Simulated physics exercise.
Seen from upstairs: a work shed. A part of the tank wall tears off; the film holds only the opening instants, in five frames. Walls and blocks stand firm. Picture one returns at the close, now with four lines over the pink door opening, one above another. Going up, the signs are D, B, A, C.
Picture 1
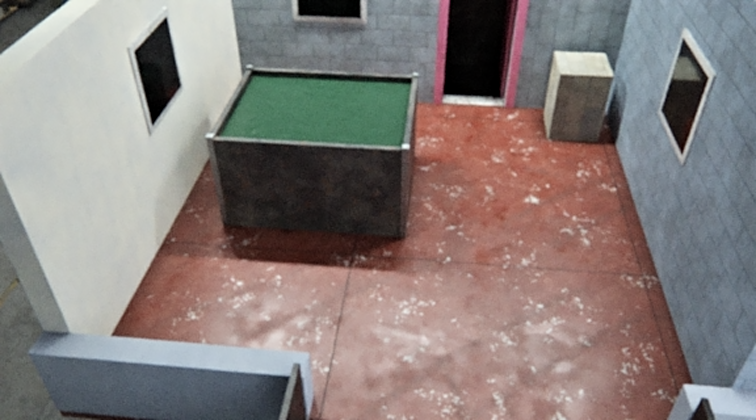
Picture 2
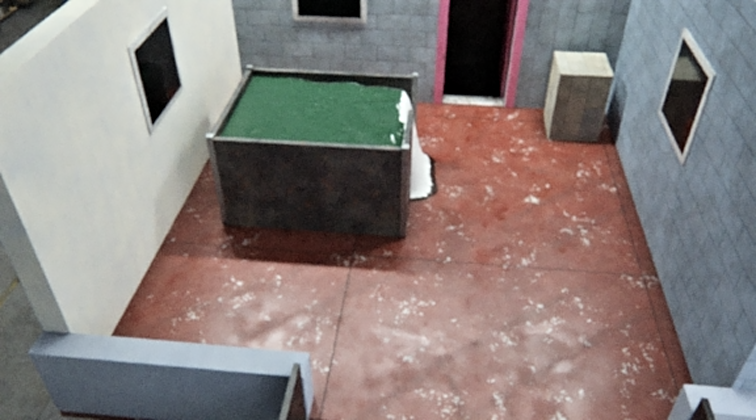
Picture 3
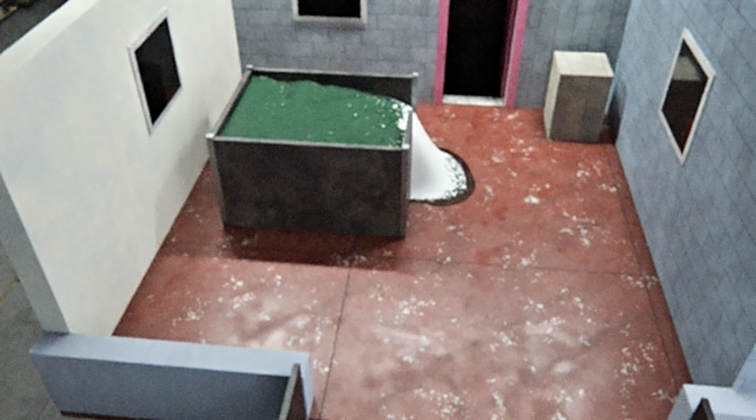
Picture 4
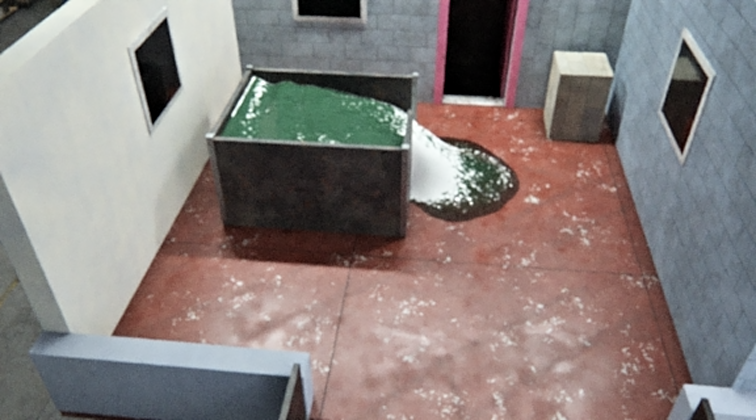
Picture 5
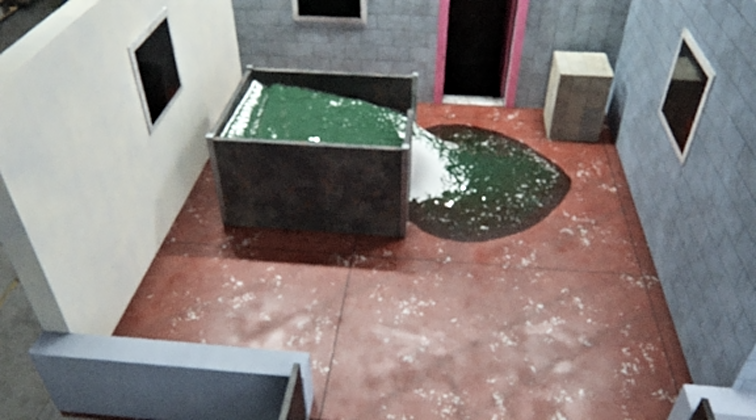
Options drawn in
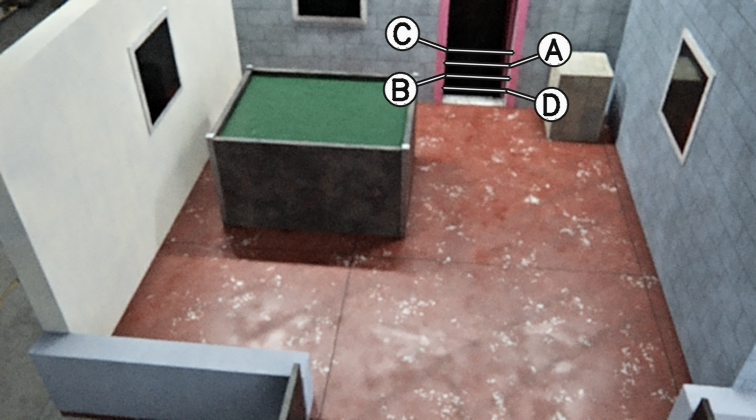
Work shed seen from above, green water pouring from the right side of a dark tank and spreading across the red floor.
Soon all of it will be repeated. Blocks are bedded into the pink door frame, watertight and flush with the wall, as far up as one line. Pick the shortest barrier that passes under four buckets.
D.
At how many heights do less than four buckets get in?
All of them.
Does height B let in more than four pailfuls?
No.
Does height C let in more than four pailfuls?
No, that is safe.
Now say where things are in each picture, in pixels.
Water in the tank at rest, its middle at (321, 111); foot of the pink doorway at (473, 105); open gate at (493, 364).
Water covers 1 % of the ground and shows as far out as (423, 195).
Water covers 3 % of the ground and shows as far out as (469, 186).
Water covers 7 % of the ground and shows as far out as (513, 183).
Water covers 14 % of the ground and shows as far out as (561, 175).
On the marked copy, A at (477, 64); B at (476, 77); C at (479, 51); D at (475, 89); from the bottom up D, B, A, C.
Choosing A, nothing gets over.
Choosing B, nothing gets over.
Choosing C, nothing gets over.
Choosing D, a splash gets over, under a bucket.
